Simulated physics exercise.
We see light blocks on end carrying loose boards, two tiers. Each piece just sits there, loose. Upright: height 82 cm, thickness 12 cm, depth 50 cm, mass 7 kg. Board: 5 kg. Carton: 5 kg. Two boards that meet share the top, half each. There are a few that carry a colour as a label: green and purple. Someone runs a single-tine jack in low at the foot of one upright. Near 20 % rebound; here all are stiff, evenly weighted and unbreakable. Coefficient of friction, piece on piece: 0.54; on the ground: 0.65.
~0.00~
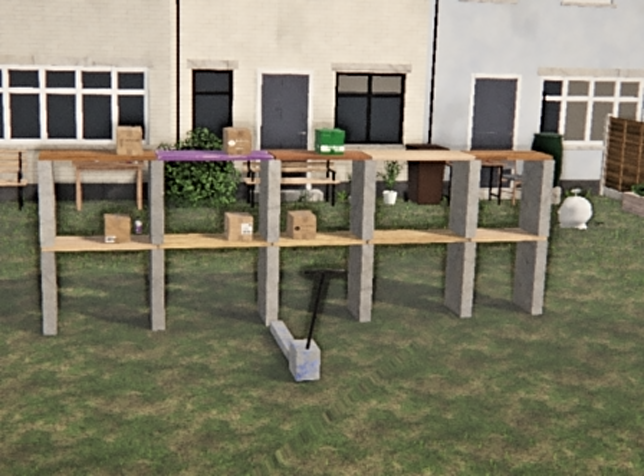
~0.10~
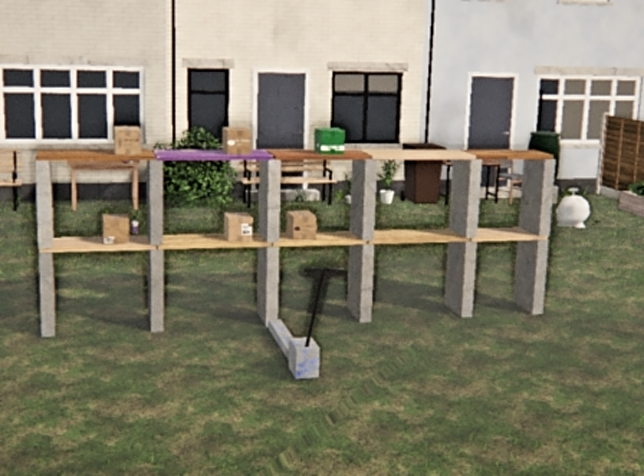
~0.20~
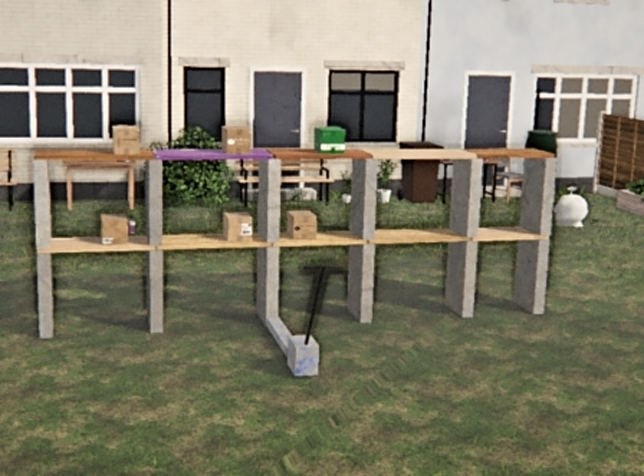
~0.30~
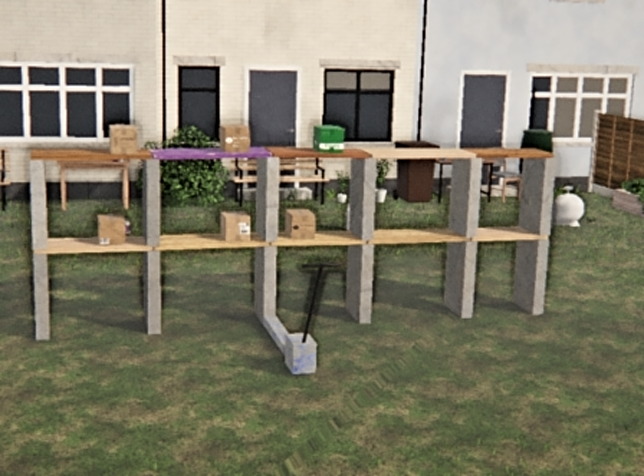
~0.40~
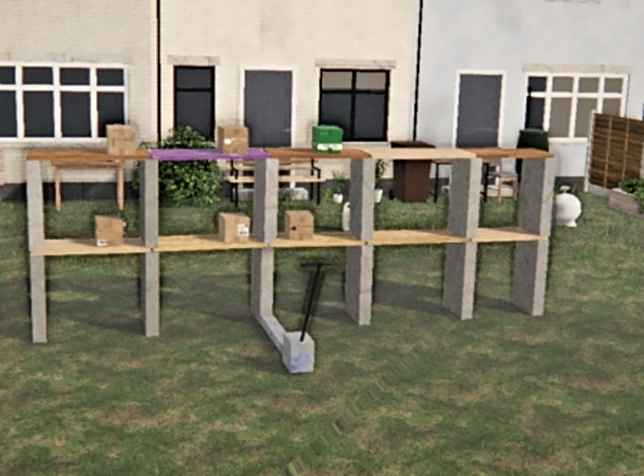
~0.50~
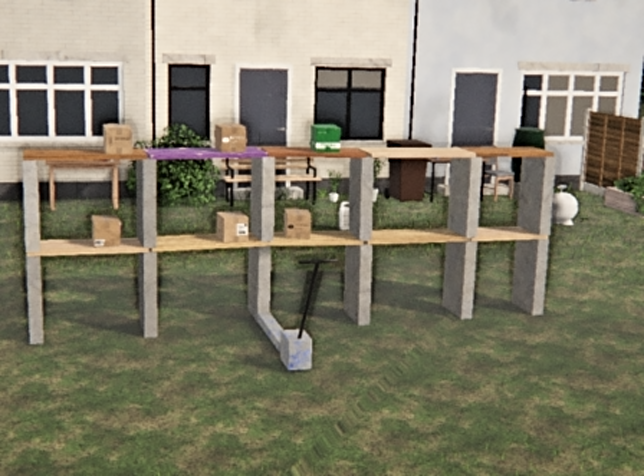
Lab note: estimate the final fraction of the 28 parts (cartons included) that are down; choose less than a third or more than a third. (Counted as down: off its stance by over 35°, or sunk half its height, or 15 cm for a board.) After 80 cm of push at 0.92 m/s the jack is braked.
Estimate: Upwards of a third.
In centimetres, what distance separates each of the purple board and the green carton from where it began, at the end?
Net shift, middle to middle: Purple 200 cm, green 150 cm.
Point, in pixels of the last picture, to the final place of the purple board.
Its centre ends up near pixel (172, 295) in the last picture.
After 1.10 s, 2 of the 28 pieces down; purple board shifted 21 cm; green carton shifted 16 cm.
After 1.64 s, 16 of the 28 pieces down; purple board leaning 58°, 37 cm lower; green carton leaning 17°, 36 cm lower.
After 1.96 s, 22 of the 28 pieces down; purple board on its side; green carton leaning 10°, 1.35 m lower.
After 2.42 s, 28 of the 28 pieces down; purple board upside down; green carton leaning 11°, 1.39 m lower.
At rest (5.9 s), 28 of the 28 pieces down; purple board upside down; green carton leaning 10°, 1.40 m lower. That is 100 per cent. As the last picture would show them, middles, purple board near (172, 295), green carton near (284, 266).
